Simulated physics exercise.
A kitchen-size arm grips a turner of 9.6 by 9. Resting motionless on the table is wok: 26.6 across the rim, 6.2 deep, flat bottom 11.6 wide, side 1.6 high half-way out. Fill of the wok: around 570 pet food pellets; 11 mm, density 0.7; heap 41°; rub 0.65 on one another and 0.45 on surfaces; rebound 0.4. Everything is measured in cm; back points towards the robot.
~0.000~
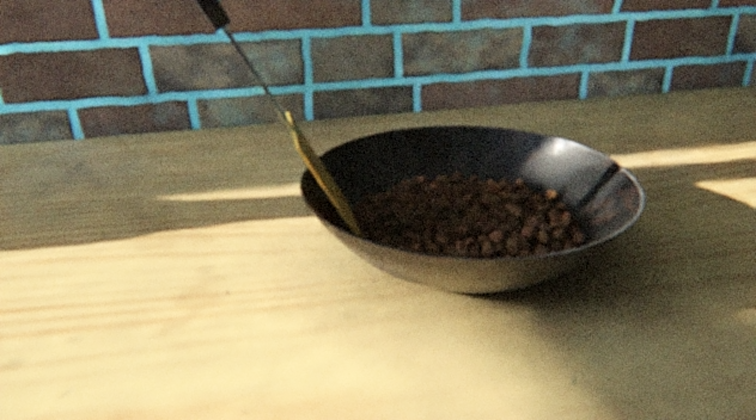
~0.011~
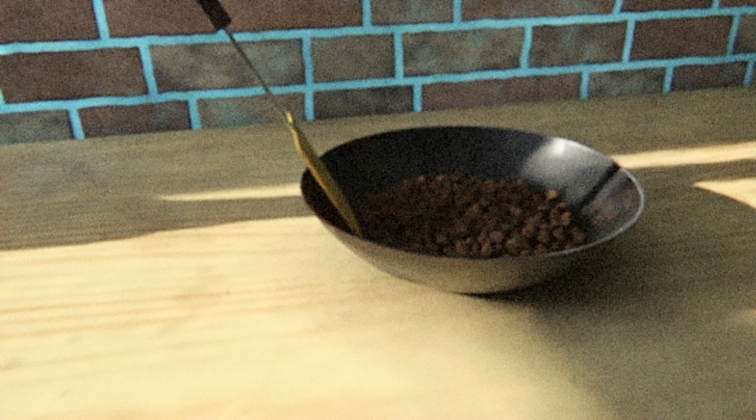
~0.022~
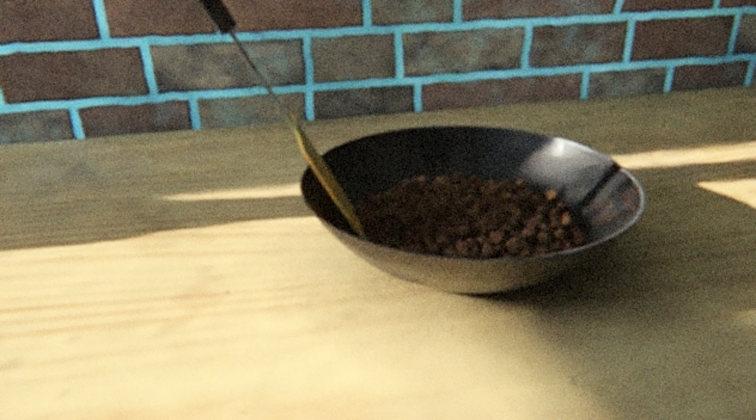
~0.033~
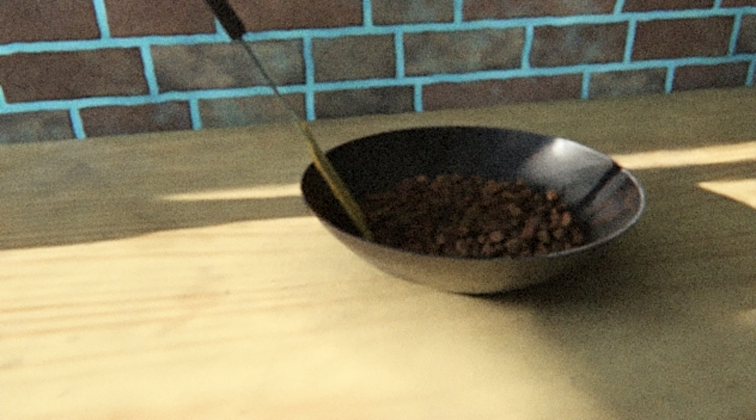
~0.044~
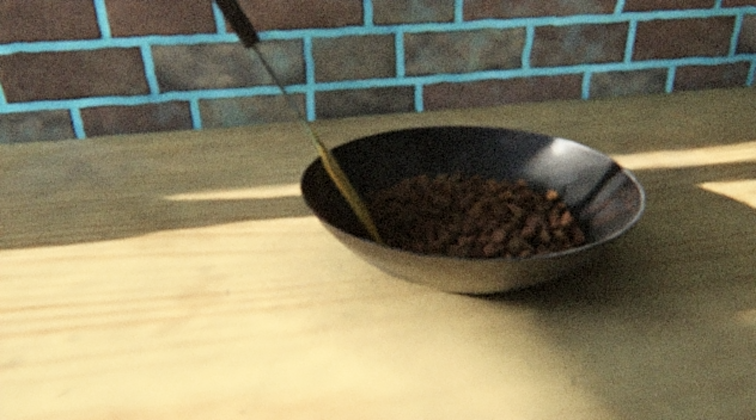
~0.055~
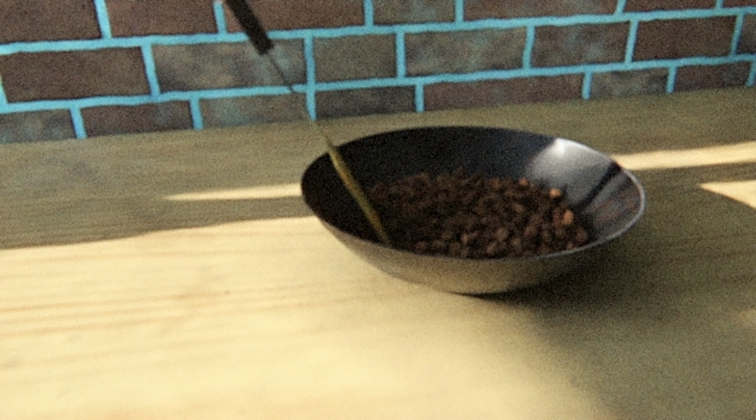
On a wooden counter, a turner slides slightly right through brown pellets in a still wok.
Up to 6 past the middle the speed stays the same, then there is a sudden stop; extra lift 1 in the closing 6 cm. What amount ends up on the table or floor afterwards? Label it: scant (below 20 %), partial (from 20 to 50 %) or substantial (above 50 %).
Scant (below 20 %).
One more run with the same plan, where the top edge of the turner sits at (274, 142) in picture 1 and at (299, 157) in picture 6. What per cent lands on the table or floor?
Around 10 per cent finishes on the table or floor.
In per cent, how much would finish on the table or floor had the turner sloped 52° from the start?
Estimate: Approx. 10 %.
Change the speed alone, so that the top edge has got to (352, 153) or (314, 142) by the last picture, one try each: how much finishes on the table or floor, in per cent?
About 30 and 10 percent.
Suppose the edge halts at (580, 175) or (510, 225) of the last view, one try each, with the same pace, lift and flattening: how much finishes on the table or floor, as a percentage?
Respectively about 55 and 5 percent end on the table or floor.
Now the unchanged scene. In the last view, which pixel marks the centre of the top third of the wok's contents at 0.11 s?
I'd put it close to (497, 203) in the last picture.
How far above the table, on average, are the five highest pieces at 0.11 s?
Around 7 cm above the table.
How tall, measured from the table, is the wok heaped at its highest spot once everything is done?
Roughly 8.0 centimetres.
After 0.11 s, sloping 62°, highest piece 8 above the table; 568 in the wok.
After 0.17 s, sloping 62°, highest piece 15 above the table; 564 in the wok, 4 on the blade or in flight.
After 0.40 s, sloping 62°, highest piece 13 above the table; 498 in the wok, 62 on the table or floor, 8 on the blade or in flight.
After 1.45 s, sloping 62°, highest piece 8 above the table; 497 in the wok, 71 on the table or floor.
In the end, 497 in the wok, 71 on the table or floor. That is 12 % on the table or floor.
